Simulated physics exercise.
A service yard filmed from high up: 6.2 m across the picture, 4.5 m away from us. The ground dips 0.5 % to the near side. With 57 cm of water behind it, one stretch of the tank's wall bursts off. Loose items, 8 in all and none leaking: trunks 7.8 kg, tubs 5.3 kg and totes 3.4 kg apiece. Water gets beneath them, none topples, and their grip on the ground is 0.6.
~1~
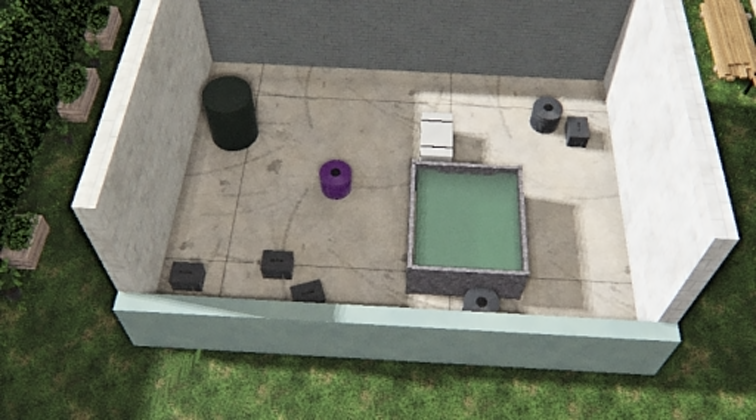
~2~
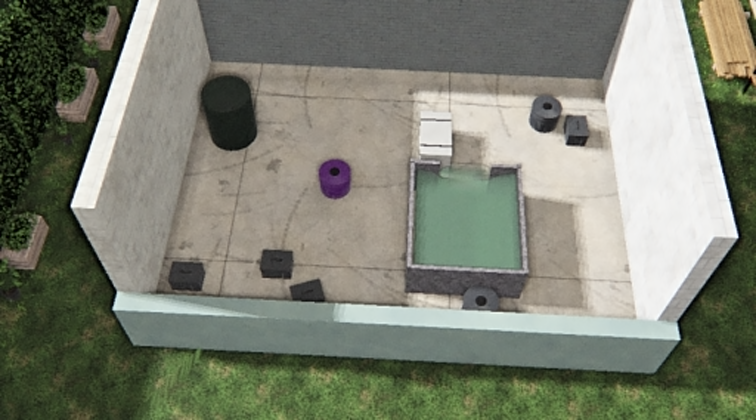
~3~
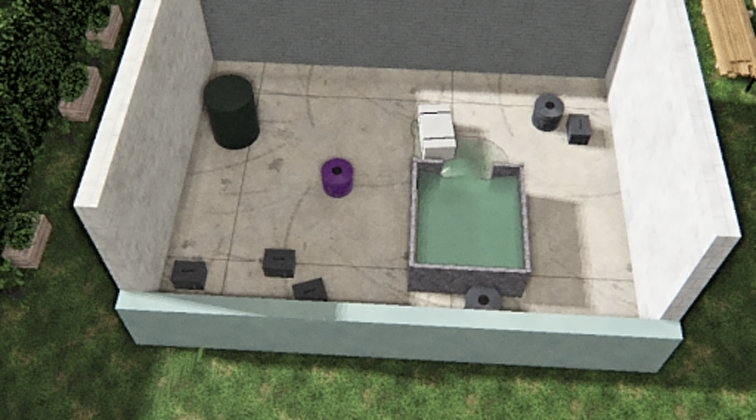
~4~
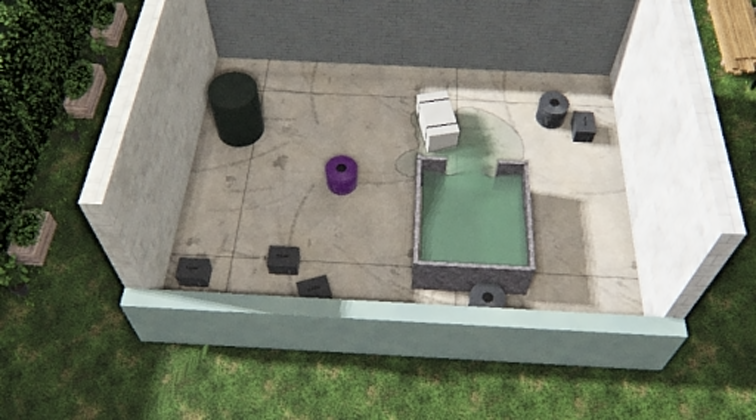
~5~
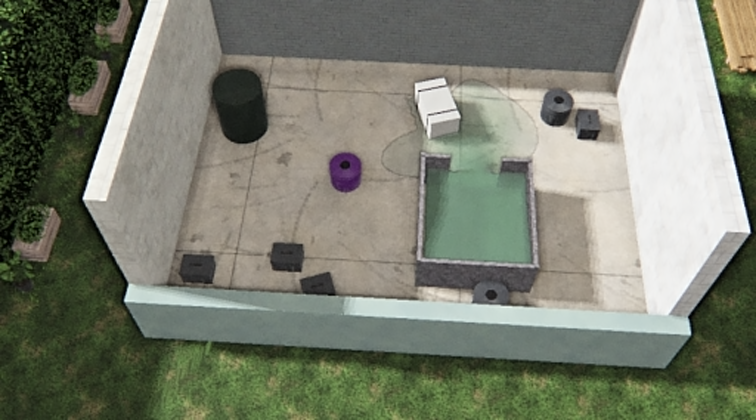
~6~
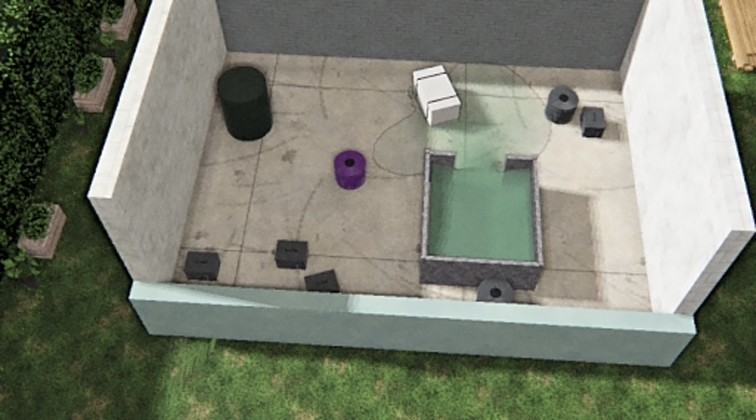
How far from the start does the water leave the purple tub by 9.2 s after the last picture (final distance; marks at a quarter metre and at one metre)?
Purple tub stays put.
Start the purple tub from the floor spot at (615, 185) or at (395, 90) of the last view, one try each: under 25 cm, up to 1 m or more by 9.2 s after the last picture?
In that order: It ends far away; it travels far.
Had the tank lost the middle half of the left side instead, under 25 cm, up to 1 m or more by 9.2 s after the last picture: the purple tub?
Then the purple tub travels far.
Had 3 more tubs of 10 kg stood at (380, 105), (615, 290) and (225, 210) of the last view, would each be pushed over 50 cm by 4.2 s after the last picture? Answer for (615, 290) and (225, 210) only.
In that order: Short of it, under.
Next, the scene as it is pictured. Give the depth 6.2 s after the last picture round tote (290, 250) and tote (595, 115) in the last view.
About 2 and 6 cm.
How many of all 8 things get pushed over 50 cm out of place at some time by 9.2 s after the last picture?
I count 5.
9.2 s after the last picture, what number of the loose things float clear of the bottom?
I count 7.
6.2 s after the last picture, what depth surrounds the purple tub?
Roughly 2 cm.
Then, 1.2 s after the last picture the purple tub is near (350, 163), 0.0 m from its start, aground; 1 afloat.
Then, 3.8 s after the last picture the purple tub is near (350, 163), 0.0 m from its start, aground; 2 afloat.
Then, 6.2 s after the last picture the purple tub is near (350, 163), 0.0 m from its start, aground; 4 afloat.
Then, 9.2 s after the last picture the purple tub is near (350, 163), 0.0 m from its start, aground; 7 afloat.
